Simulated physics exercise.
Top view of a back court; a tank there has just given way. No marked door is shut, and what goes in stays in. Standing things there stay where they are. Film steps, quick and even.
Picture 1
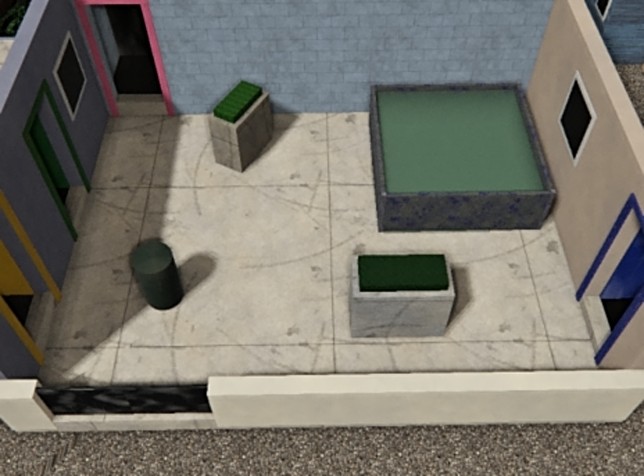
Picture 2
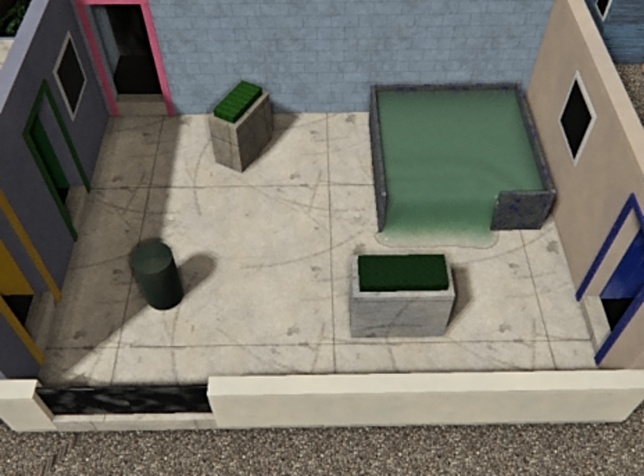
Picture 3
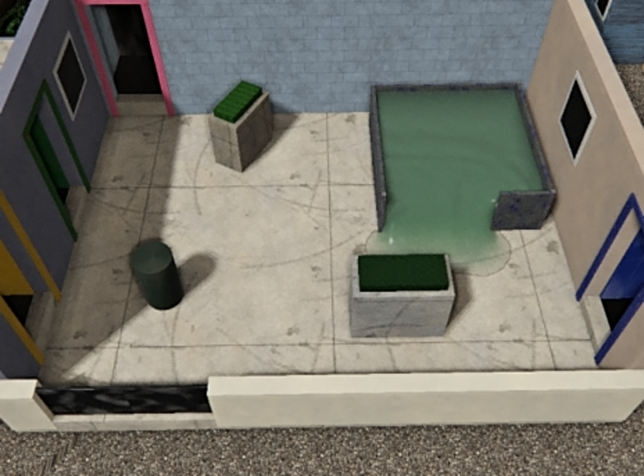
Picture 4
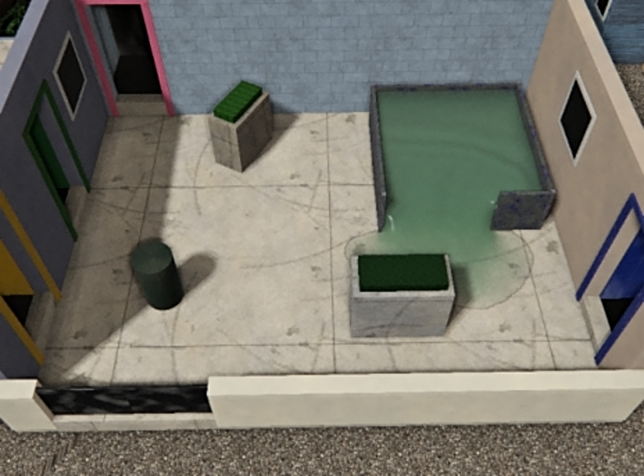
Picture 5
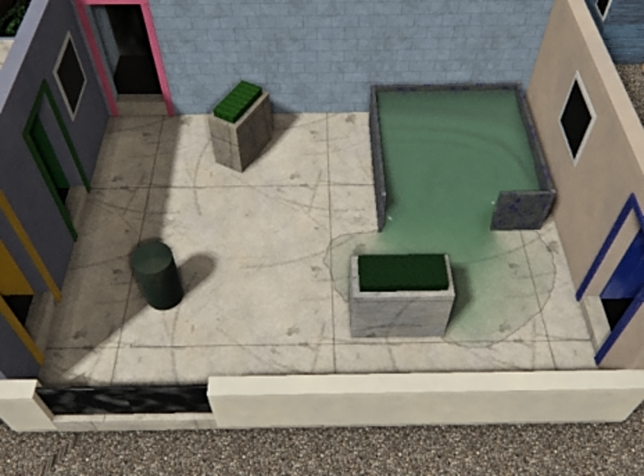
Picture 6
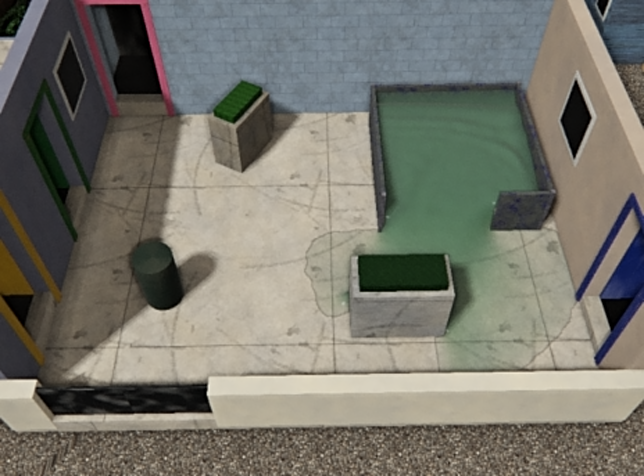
Green water pouring through a gap in the front wall of a dark tank, spreading across pale paving and around a planter.
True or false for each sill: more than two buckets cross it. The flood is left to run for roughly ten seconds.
Blue door - true; green door - false; pink door - false; yellow door - false.
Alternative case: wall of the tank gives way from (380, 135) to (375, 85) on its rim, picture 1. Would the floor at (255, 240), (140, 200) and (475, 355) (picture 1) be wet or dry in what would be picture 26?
Taken in turn they're swamped, swamped and unwetted.
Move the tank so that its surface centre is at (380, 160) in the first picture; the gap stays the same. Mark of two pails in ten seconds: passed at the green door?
As far as I can tell, green stays within limits.
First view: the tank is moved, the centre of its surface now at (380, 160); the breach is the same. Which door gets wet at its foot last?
That's the pink-painted one.
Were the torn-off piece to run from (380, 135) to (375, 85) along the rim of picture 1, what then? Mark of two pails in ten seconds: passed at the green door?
The green door falls short.
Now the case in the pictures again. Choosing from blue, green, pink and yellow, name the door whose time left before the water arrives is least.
It is the blue one.
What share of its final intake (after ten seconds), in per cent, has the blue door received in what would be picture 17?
Some 5 per cent.
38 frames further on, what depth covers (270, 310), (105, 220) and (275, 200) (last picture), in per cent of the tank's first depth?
Respectively near 8, 14 and 2 per cent.
A moment on, water covers 25 % of the floor; the blue door wet at the sill, nothing in, the green door not reached, the pink door not reached, the yellow door not reached.
Next, water covers 50 % of the floor; the blue door under two buckets in, the green door not reached, the pink door not reached, the yellow door not reached.
Then, water covers 80 % of the floor; the blue door far over two buckets in, the green door under two buckets in, the pink door not reached, the yellow door wet at the sill, nothing in.
Later, water covers 90 % of the floor; the blue door far over two buckets in, the green door under two buckets in, the pink door wet at the sill, nothing in, the yellow door wet at the sill, nothing in.
In the end, water covers 100 % of the floor; the blue door far over two buckets in, the green door under two buckets in, the pink door wet at the sill, nothing in, the yellow door wet at the sill, nothing in.
